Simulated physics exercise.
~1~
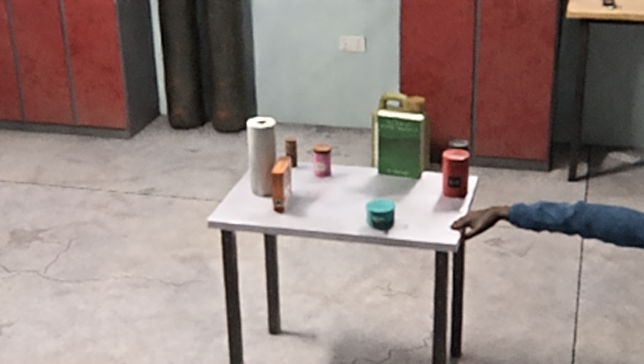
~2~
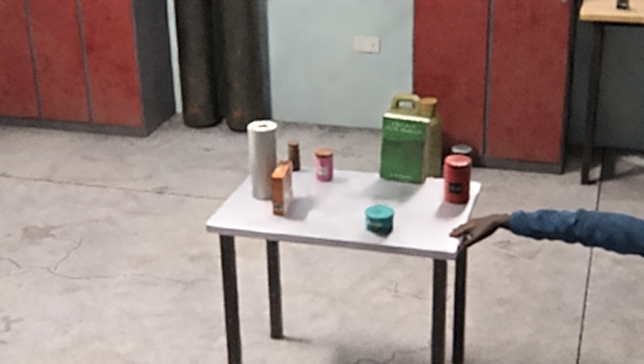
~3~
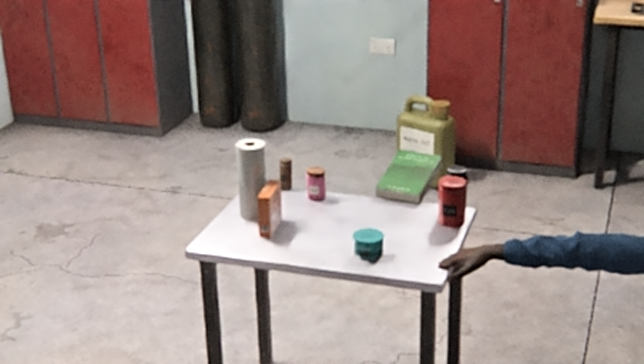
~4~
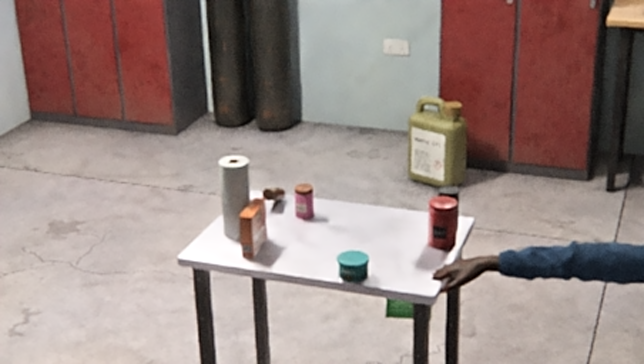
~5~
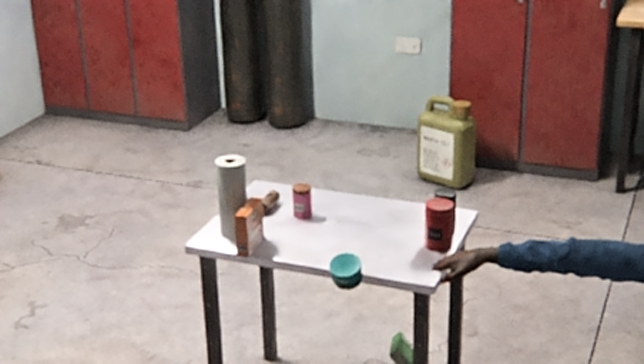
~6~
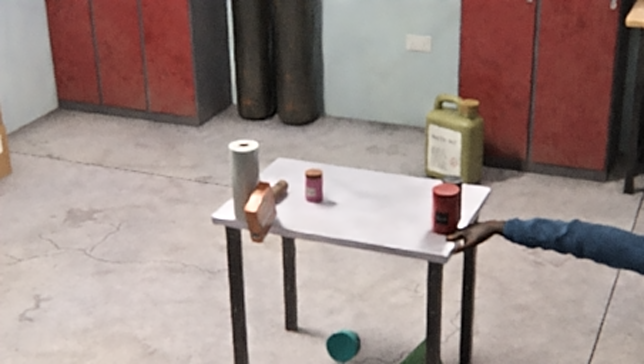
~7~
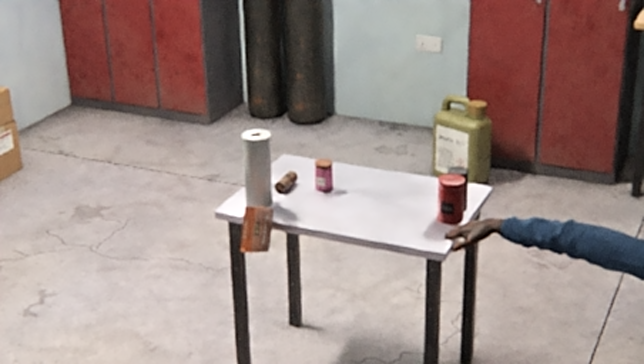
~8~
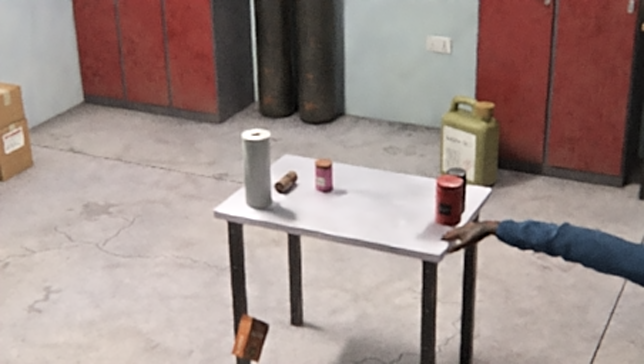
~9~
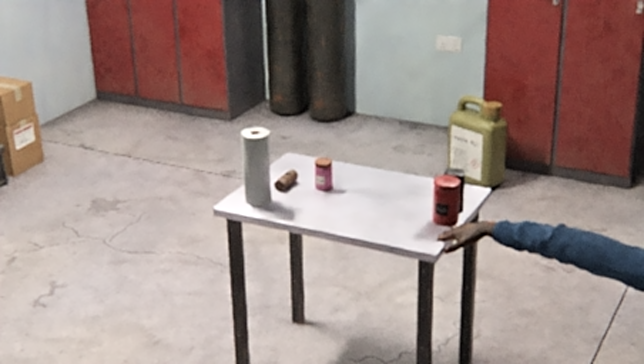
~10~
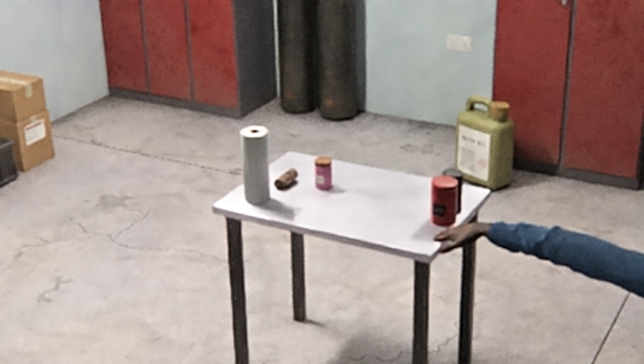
In a room with red lockers, a hand at the edge of a small white table jerked it about, and the green book, turquoise tub and orange packet dropped off in turn, leaving a brown shaker on its side among the upright items.
